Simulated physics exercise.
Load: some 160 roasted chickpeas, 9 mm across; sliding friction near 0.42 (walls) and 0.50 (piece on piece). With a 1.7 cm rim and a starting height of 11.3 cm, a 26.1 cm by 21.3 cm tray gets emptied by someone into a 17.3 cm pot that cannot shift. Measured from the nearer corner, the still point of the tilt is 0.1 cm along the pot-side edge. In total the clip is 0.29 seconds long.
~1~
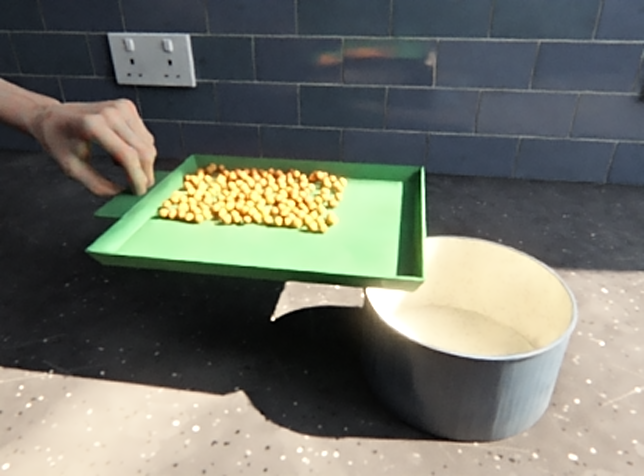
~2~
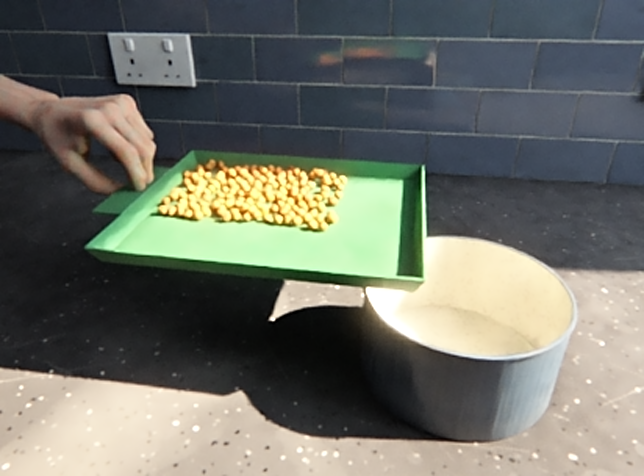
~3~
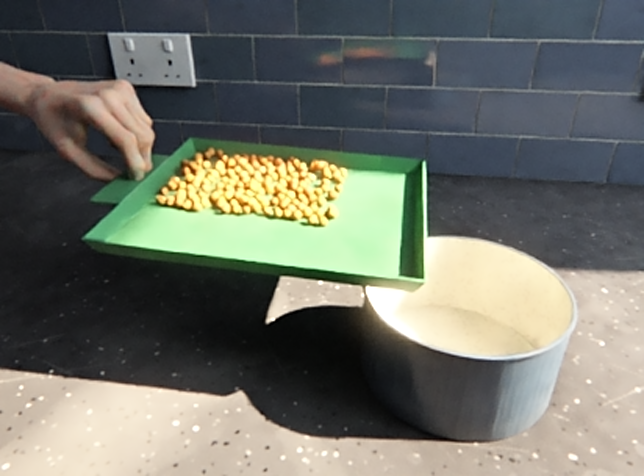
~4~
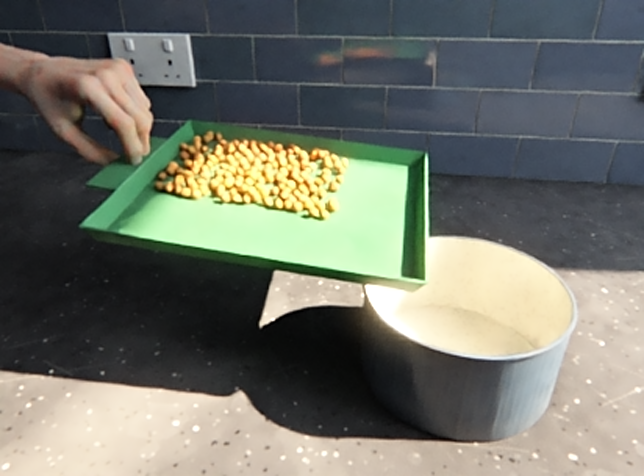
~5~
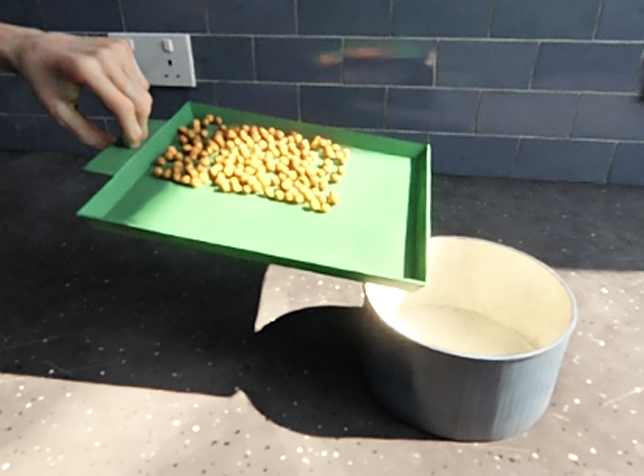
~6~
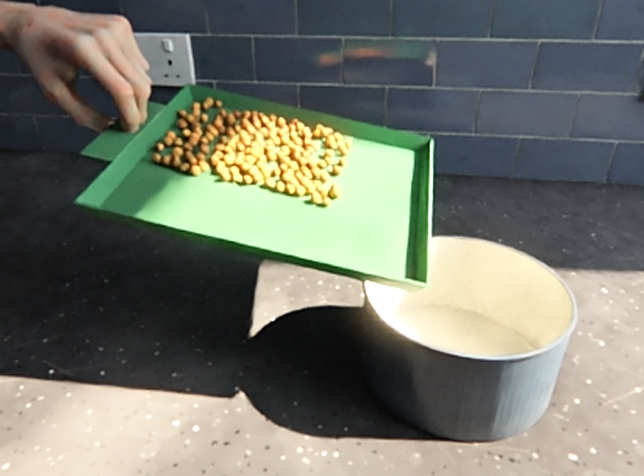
Hand lifting the left side of a green tray of roasted chickpeas, tilting it gradually down to the right beside a pot.
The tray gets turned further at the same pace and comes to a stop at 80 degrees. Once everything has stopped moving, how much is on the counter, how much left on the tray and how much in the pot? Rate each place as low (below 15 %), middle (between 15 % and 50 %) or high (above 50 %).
Ratings: Counter middle; tray low; pot high.
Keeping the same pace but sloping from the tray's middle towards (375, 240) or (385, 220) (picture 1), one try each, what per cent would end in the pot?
95 and 30 %.
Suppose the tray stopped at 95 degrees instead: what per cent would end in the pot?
Result: Close to 75 %.
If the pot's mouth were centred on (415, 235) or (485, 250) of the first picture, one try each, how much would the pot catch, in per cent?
Close to 0 in a hundred, then close to 0 in a hundred.
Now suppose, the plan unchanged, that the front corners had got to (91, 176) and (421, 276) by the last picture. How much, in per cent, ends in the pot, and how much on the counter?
You'd end with pot at 100 and counter at 0.
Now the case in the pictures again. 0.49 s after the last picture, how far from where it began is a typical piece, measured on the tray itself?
Displacement on the tray: Roughly 17 cm.
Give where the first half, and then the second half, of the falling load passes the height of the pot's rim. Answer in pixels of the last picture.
Earlier half at about (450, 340), later half at about (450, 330) in pixels.
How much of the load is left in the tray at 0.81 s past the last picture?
It works out to near 50 per cent of the load.
Then, 0.49 s after the last picture, tilt 46 degrees; the tray holds 95 %, the pot 0 %.
Then, 0.81 s after the last picture, tilt 66 degrees; the tray holds 50 %, the pot 30 %.
Then, 1.24 s after the last picture, tilt 80 degrees; the tray holds 10 %, the pot 60 %.
In the end, counter 30 %, tray 0 %, pot 70 %.
